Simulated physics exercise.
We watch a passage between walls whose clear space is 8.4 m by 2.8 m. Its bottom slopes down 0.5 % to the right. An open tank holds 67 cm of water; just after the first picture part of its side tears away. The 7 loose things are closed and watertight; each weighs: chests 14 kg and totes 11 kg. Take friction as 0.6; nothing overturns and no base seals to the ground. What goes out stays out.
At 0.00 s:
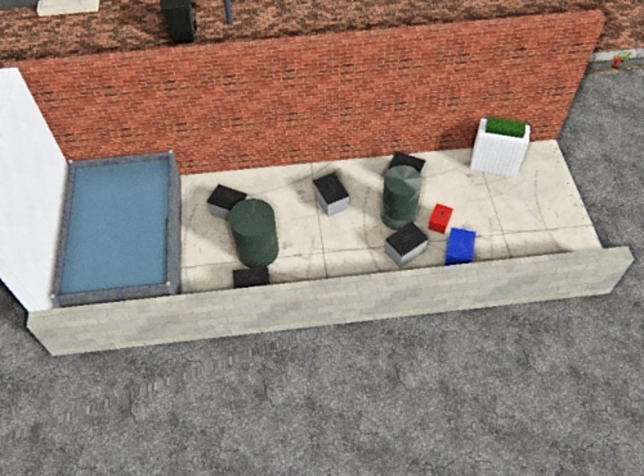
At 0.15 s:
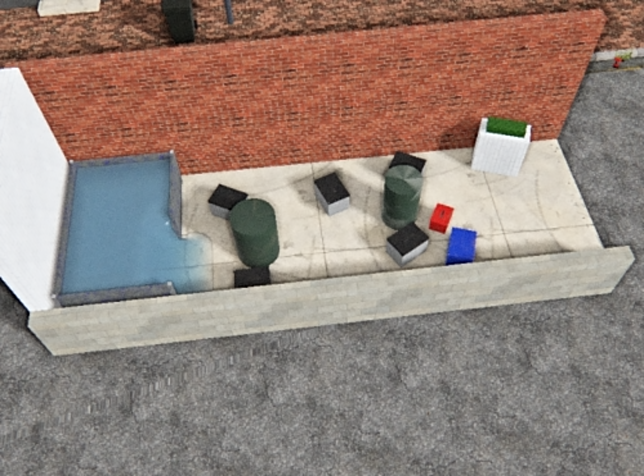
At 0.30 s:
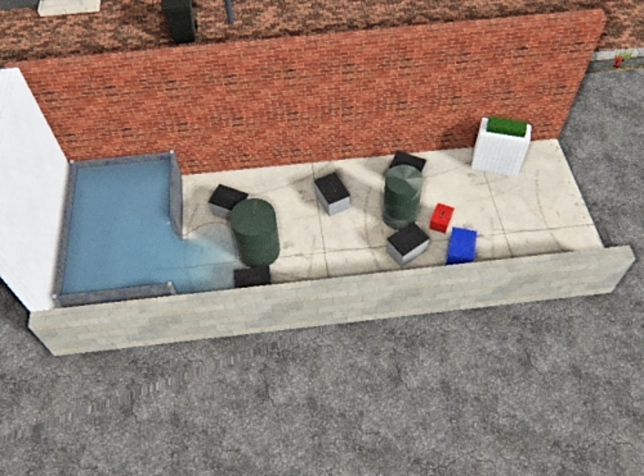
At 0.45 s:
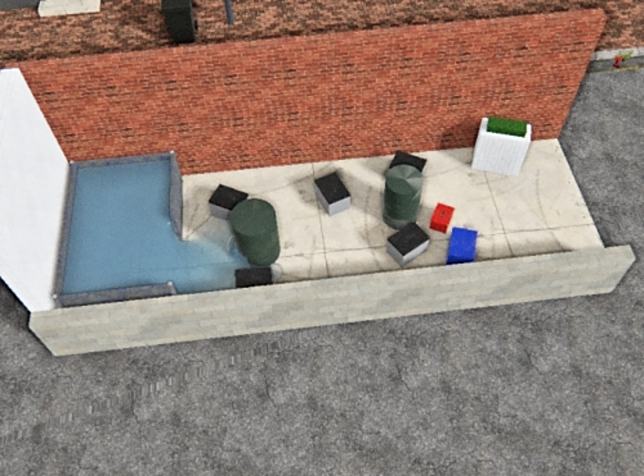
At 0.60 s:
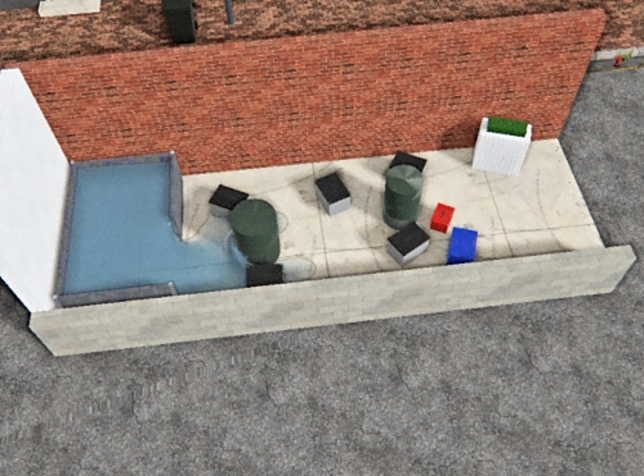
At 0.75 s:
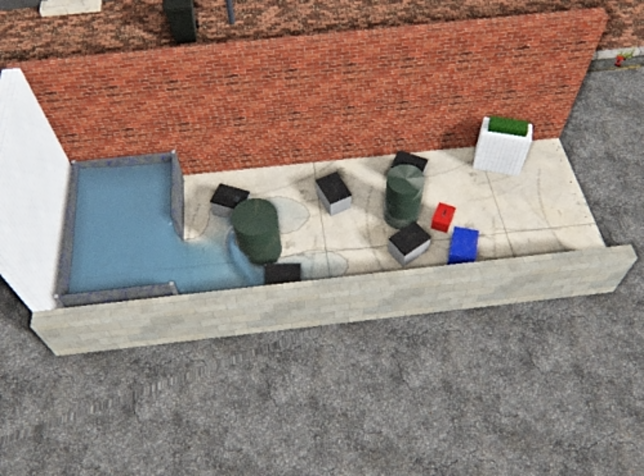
In a walled passage, water spreading right from a torn tank, flowing around a green cylinder and nudging a dark box rightward.
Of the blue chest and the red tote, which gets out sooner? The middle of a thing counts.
First out is the blue one.
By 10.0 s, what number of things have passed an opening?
By then 4.
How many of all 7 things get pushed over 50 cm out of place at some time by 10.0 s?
I count 7.
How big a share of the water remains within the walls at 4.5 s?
Some 84 per cent remains.
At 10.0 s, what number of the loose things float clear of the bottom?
0 of them.
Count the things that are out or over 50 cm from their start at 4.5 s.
I count 6.
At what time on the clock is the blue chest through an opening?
At about 3.0 s.
After 2.0 s the blue chest is near (490, 232), 0.5 m from its start, aground; the red tote is near (454, 203), 0.3 m from its start, aground; 0 of 7 are out; 1 afloat.
After 4.5 s the blue chest has gone out (at 2.9 s); the red tote is near (502, 173), 1.4 m from its start, aground; 3 of 7 are out; 3 afloat.
After 7.0 s the blue chest has gone out (at 2.9 s); the red tote is near (539, 183), 1.8 m from its start, aground; 4 of 7 are out; 2 afloat.
After 10.0 s the blue chest has gone out (at 2.9 s); the red tote is near (539, 183), 1.8 m from its start, aground; 4 of 7 are out; 0 afloat.
